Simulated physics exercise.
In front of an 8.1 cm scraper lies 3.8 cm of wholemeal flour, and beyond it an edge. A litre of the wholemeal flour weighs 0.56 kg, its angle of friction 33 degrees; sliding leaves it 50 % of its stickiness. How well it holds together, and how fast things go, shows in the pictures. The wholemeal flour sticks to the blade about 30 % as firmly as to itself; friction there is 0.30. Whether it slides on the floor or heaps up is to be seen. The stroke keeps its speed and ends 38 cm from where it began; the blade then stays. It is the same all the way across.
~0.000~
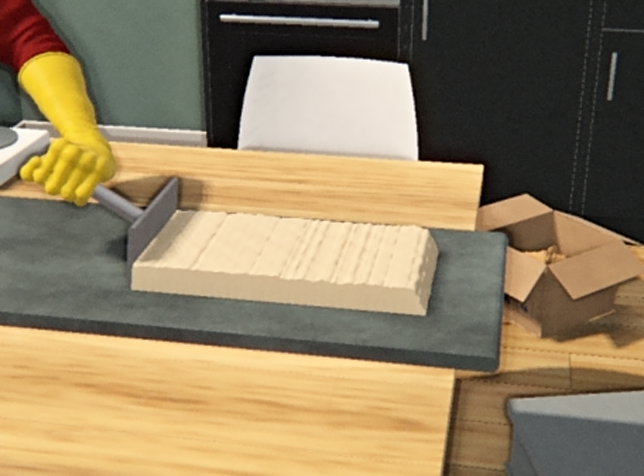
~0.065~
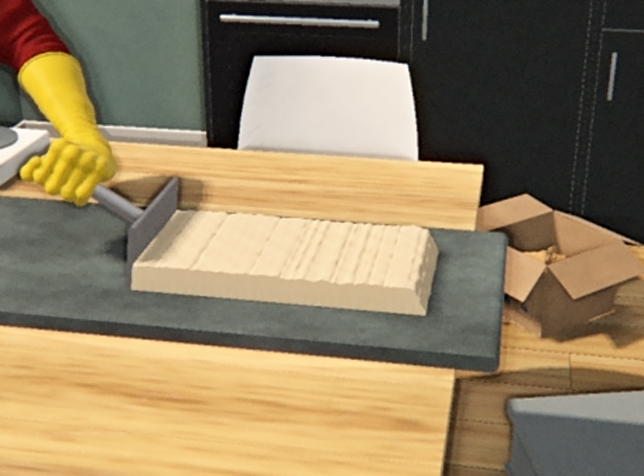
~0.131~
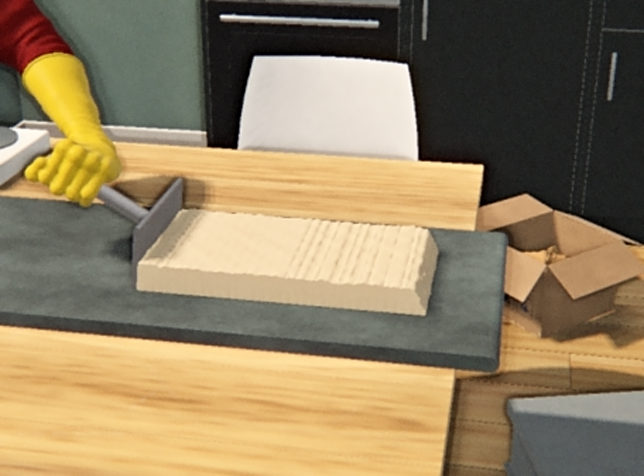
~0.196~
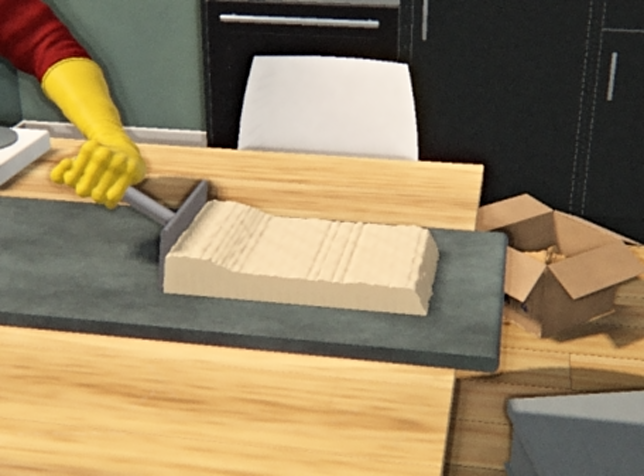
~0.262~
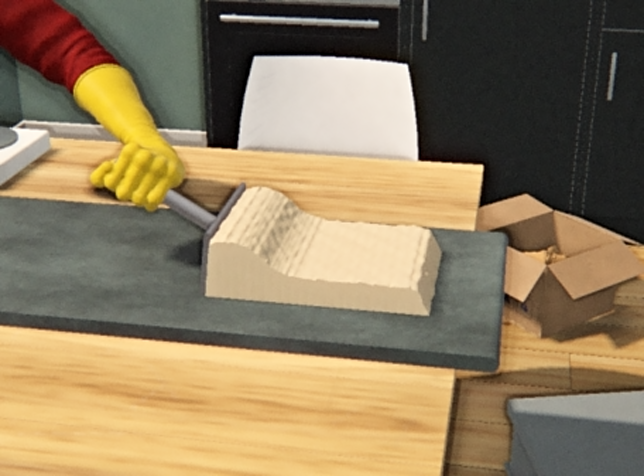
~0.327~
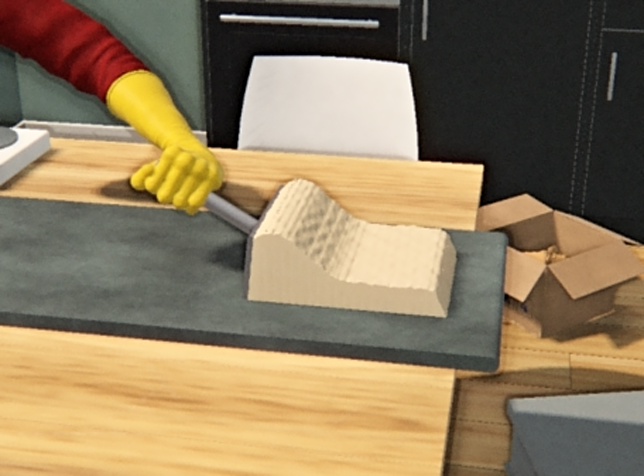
A yellow-gloved hand pushing a scraper rightward through a pale slab of flour on a dark board, heaping it against the blade.
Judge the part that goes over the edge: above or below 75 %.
Expect above 75 %.
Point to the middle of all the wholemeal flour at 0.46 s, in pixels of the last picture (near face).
At about (413, 292).
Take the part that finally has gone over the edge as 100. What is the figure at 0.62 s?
Some 20 per cent.
By 0.46 s, 0 % has gone over the edge.
By 0.62 s, 20 % has gone over the edge.
By 0.78 s, 77 % has gone over the edge.
By 0.94 s, 81 % has gone over the edge.
By 1.06 s, at the end, 83 % has gone over the edge.
